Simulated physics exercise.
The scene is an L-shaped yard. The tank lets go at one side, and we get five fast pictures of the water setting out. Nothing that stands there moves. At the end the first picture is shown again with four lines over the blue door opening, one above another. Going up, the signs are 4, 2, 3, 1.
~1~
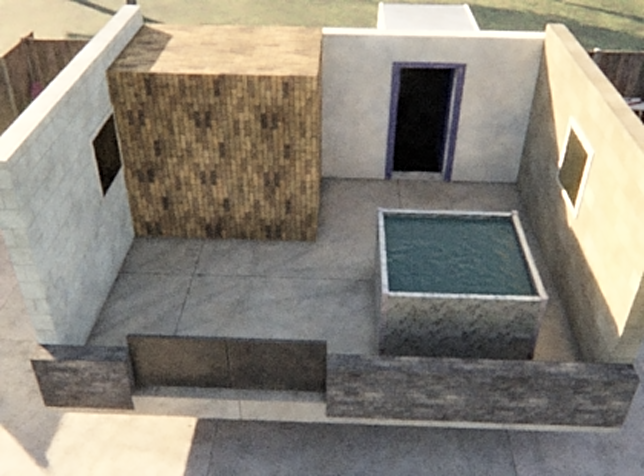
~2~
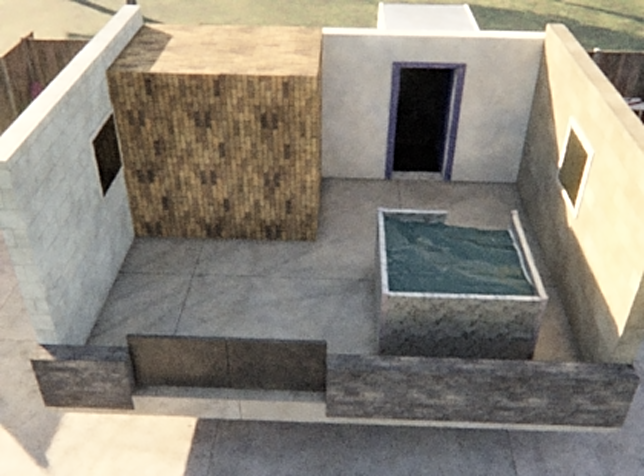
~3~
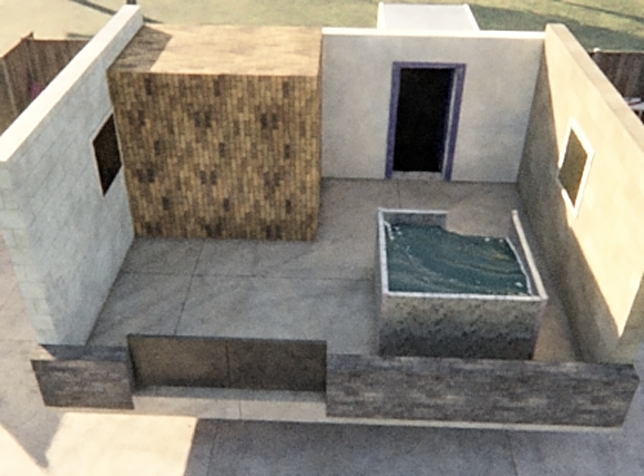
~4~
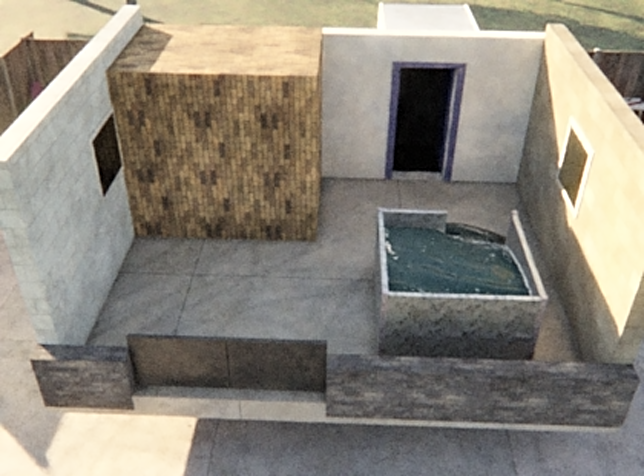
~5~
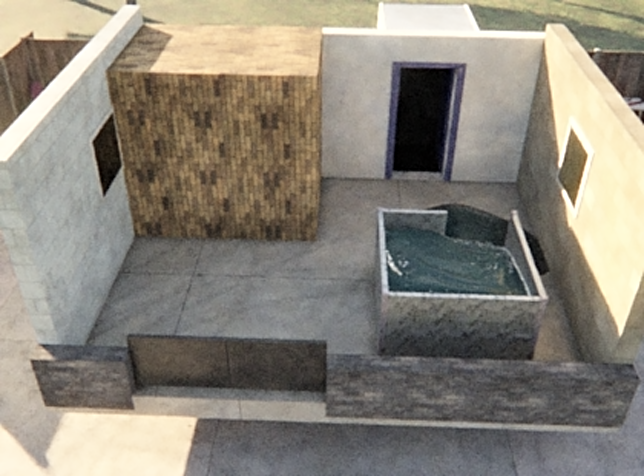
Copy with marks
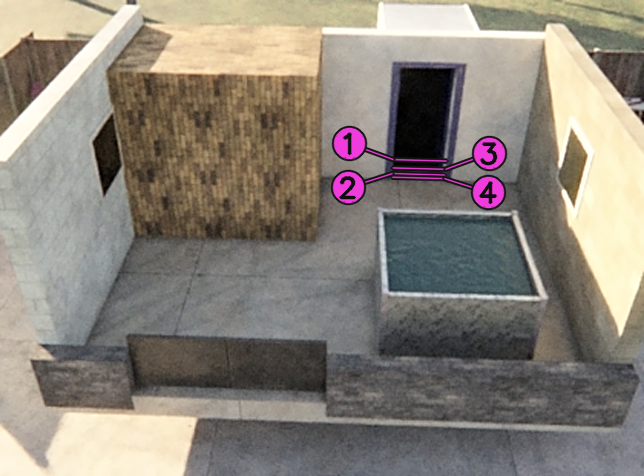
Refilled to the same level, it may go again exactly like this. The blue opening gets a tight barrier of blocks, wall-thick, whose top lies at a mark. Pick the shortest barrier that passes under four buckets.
Choose 1.
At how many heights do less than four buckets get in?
One.
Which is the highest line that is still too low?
Here it is line 3.
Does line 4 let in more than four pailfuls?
Yes.
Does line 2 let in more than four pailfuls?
Yes, it does.
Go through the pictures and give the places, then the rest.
The first frame shows water in the tank at rest, its middle at (454, 256); foot of the blue doorway at (417, 180); shut gate at (228, 347).
In the second frame, water covers 1 % of the ground, its front hidden from here.
In the third frame, water covers 3 % of the ground, its front hidden from here.
In the fourth frame, water covers 8 % of the ground, its front hidden from here.
The fifth frame shows front seen at (465, 207), 15 % of the ground wet.
On the marked copy, 1 at (420, 160); 2 at (418, 174); 3 at (419, 168); 4 at (418, 177); from the bottom up 4, 2, 3, 1.
With 1, a bucket or two gets in.
With 2, dozens of bucketfuls pour in.
With 3, about 14 bucketfuls get in.
With 4, dozens of bucketfuls pour in.
